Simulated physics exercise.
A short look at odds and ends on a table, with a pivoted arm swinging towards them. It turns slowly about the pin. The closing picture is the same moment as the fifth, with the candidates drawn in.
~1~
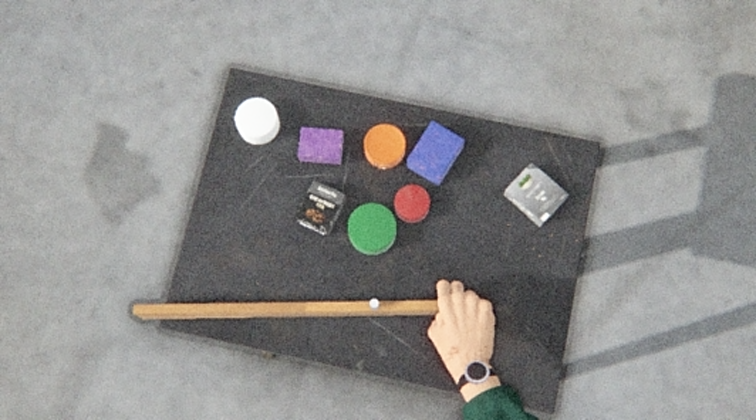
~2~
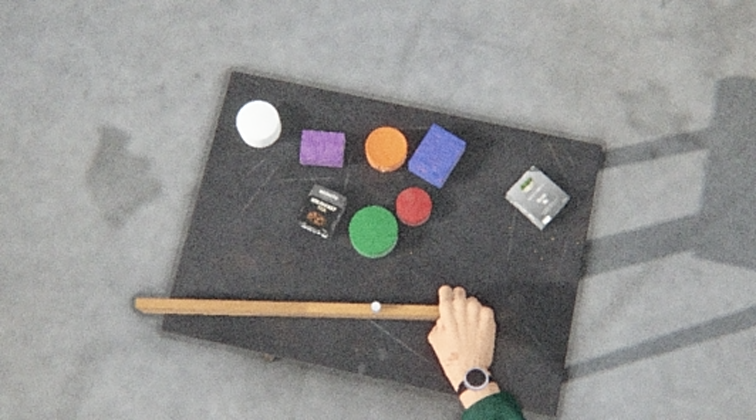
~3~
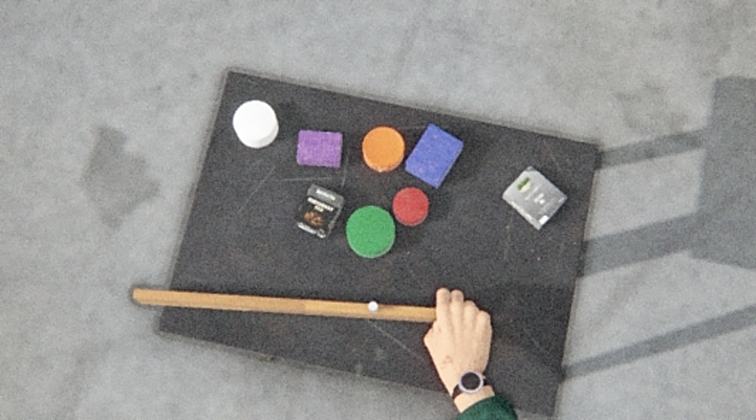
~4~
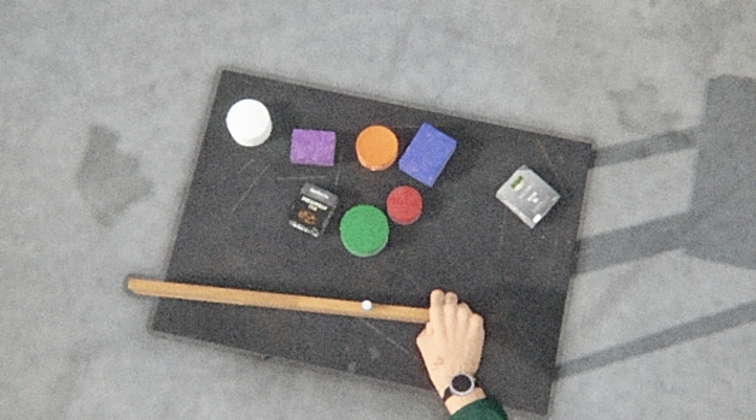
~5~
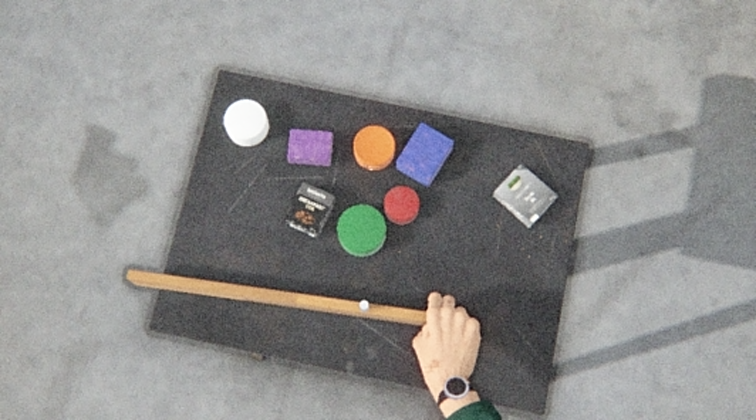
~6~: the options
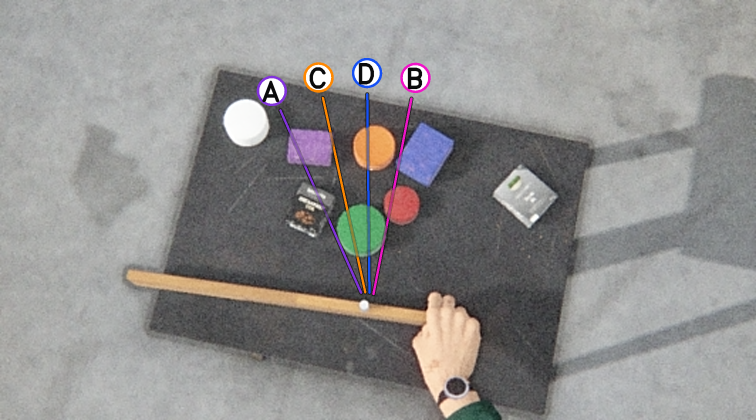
A hand slowly turns a wooden arm clockwise about its pin, below blocks, jars and tins.
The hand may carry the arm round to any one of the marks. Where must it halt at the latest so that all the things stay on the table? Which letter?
The farthest safe stop is A.
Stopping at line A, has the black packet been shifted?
By then, yes.
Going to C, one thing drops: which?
It is the white tin.
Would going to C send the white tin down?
By then, yes.
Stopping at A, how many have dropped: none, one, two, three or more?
The count is none.
On the marked copy, A at (320, 199); B at (393, 194); C at (344, 193); D at (368, 191).
Following A. Soon after the start, arm (257, 248); white tin (247, 124); blue block (425, 155).
Later, arm (288, 214); black packet (320, 206); white tin (247, 124).
In the end, arm (316, 198); white tin (294, 93); purple block (322, 141); nothing has fallen.
As for the rest, B drops the white tin; C drops the white tin; D drops the white tin.
